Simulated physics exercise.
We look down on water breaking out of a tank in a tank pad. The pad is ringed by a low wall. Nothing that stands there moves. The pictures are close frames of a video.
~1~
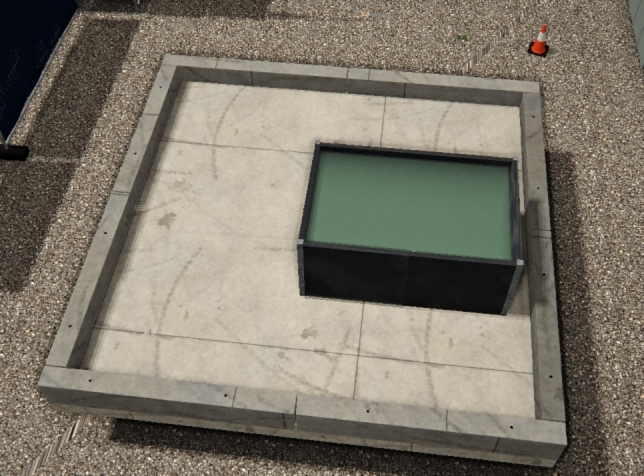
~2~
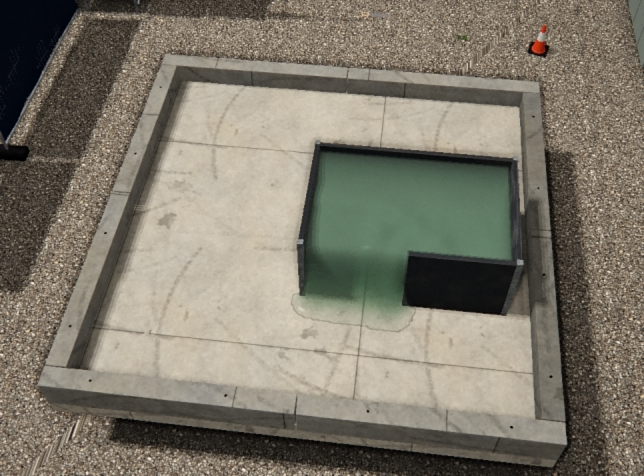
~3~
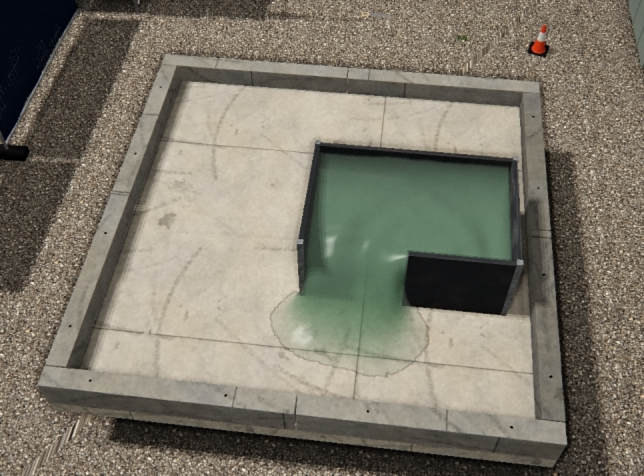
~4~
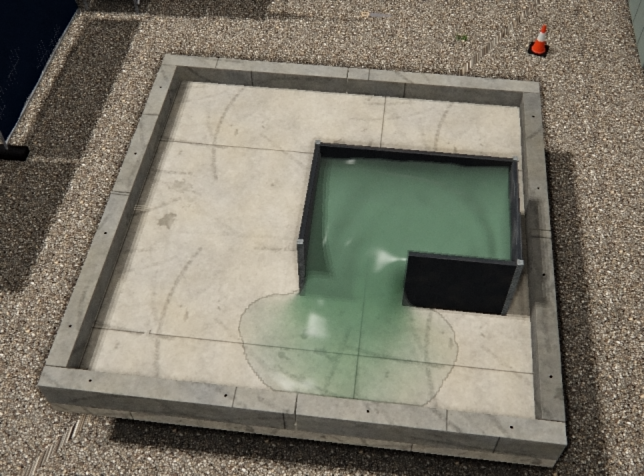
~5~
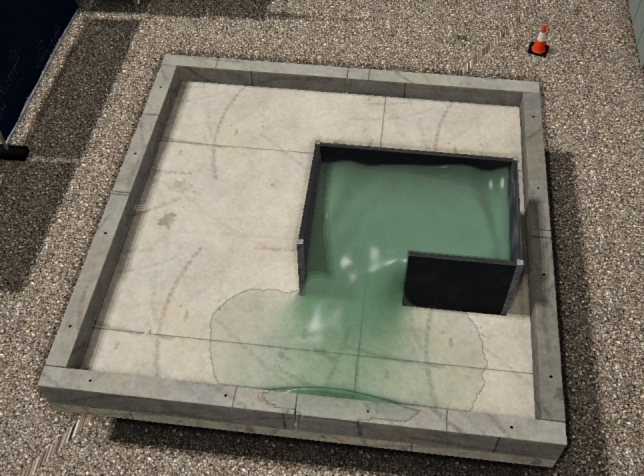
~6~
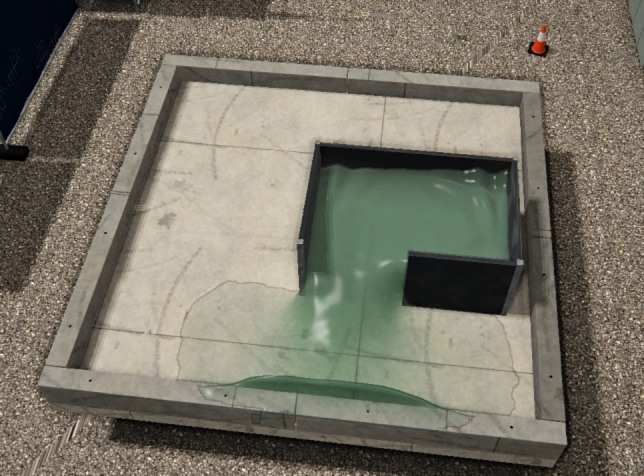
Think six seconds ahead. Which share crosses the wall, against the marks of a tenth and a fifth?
It loses between a tenth and a fifth.
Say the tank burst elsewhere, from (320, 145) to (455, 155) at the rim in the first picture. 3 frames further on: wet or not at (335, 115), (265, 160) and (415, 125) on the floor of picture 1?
One after the other: Awash, under water, flooded.
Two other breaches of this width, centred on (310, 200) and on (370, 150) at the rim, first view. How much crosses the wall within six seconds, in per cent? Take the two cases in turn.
Near 10 and 12 in a hundred.
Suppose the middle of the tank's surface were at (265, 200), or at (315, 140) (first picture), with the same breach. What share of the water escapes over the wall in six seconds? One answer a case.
About 24 and 10 per cent.
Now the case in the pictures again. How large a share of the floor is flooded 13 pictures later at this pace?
I make it 50 per cent.
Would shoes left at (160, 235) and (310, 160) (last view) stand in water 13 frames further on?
One after the other: Flooded, no water.
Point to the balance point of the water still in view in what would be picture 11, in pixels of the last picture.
Near (371, 301).
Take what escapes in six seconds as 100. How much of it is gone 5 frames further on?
Close to 25 %.
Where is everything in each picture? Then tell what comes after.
In the first picture, the water tank at (412, 204) is whole and still.
In the second picture, the front is at (297, 298), out from the gap at (354, 279).
In the third picture, water pours out at (354, 282) and has run to (396, 363).
In the fourth picture, water pours out at (354, 284) and has run to a hidden place.
In the fifth picture, the front is at a hidden place, out from the gap at (354, 284).
In the sixth picture, the front is at a hidden place, out from the gap at (354, 284).
A moment on, water covers 25 % of the floor; the low wall has let 0 % over.
Next, water covers 30 % of the floor; the low wall has let 4 % over.
Then, water covers 50 % of the floor; the low wall has let 13 % over.
Later, water covers 75 % of the floor; the low wall has let 14 % over.
In the end, water covers 85 % of the floor; the low wall has let 15 % over.
